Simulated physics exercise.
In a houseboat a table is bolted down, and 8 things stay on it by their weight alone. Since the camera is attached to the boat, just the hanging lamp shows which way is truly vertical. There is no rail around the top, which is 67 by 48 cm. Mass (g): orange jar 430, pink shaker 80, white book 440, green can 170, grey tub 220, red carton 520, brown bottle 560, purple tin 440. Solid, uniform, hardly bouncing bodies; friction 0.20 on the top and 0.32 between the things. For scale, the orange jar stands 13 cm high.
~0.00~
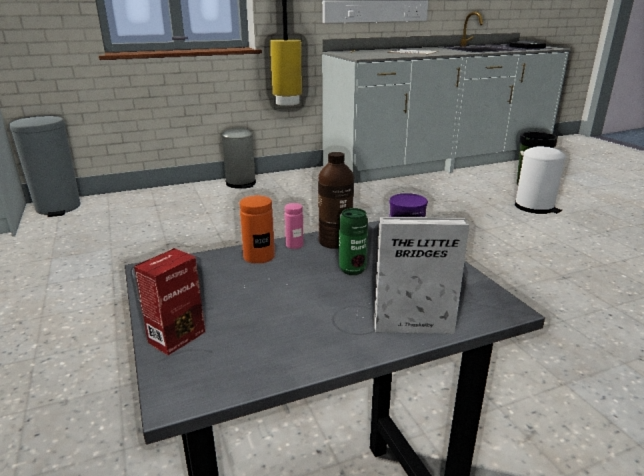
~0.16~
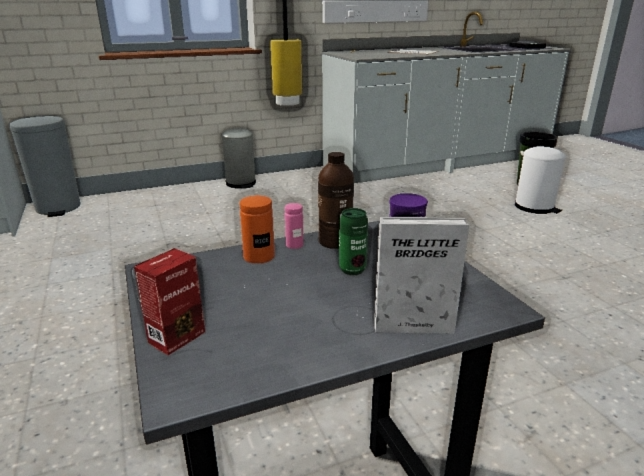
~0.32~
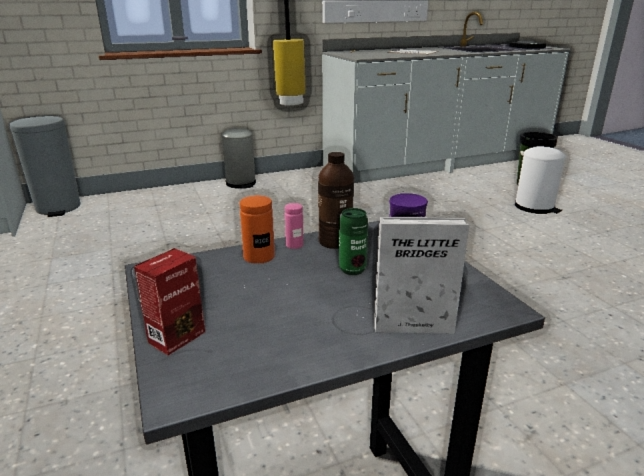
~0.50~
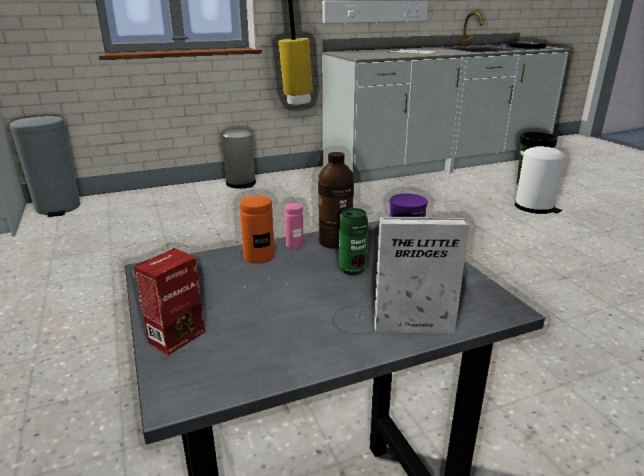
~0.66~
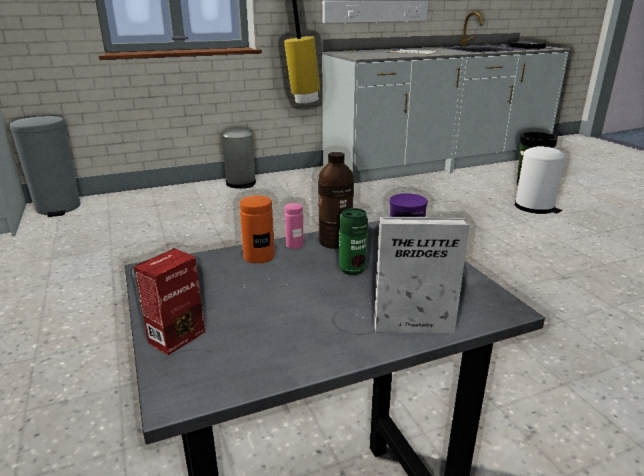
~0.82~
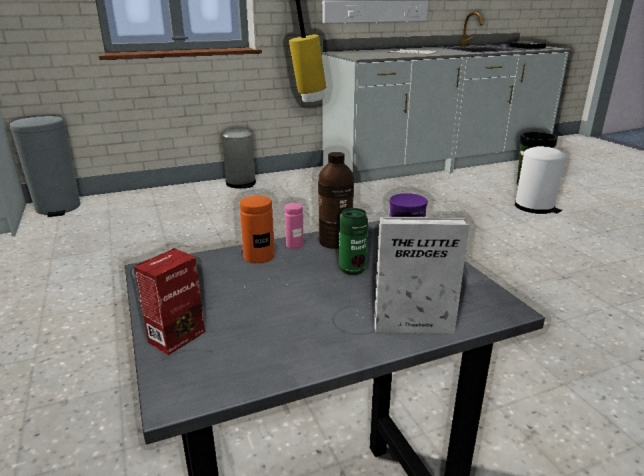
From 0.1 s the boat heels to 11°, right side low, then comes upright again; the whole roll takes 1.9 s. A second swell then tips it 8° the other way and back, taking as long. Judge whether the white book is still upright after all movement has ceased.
It is upright after all.
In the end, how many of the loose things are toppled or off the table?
The number here is 0.
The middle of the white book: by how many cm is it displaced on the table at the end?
Roughly 0 centimetres.
After 1.92 s, boat level.
After 3.22 s, boat heeled 7°, left side down.
At rest (4.4 s), all 8 in place, give or take 5 cm. In the last view, white book near (419, 278).
